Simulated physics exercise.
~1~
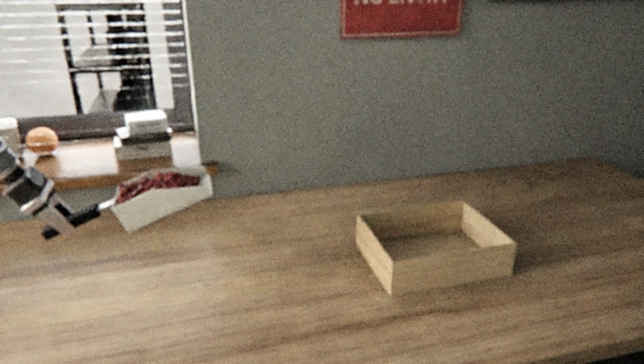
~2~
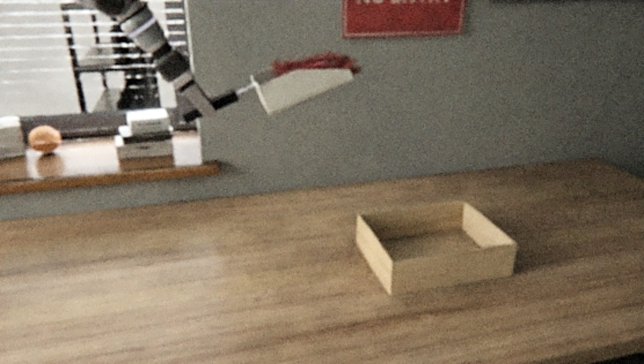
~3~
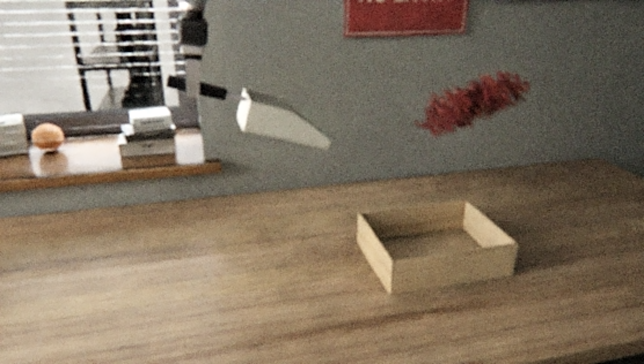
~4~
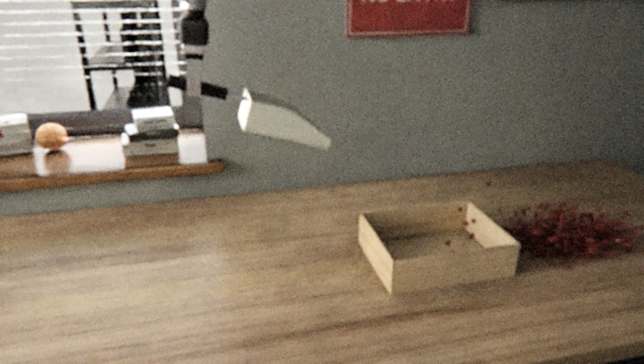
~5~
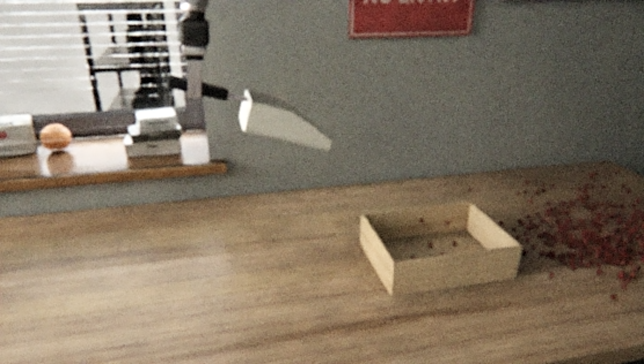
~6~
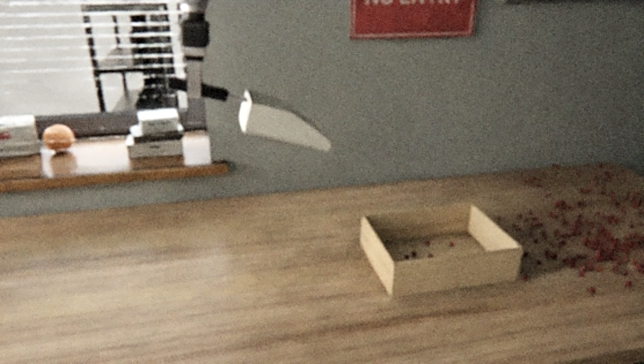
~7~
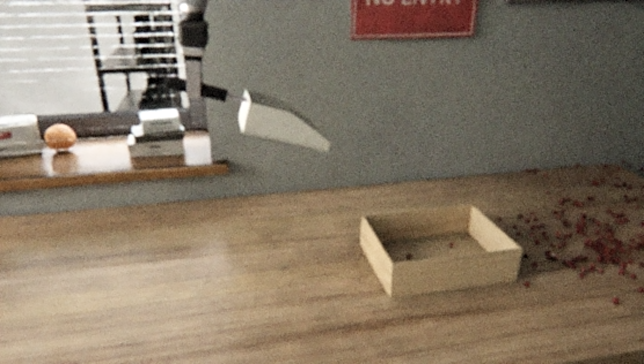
A robot arm swung a white scoop heaped with small dark red beads up and to the right, then stopped and tipped it, flinging the load past the open wooden box; most beads scattered across the table to its right, and only a few landed inside.
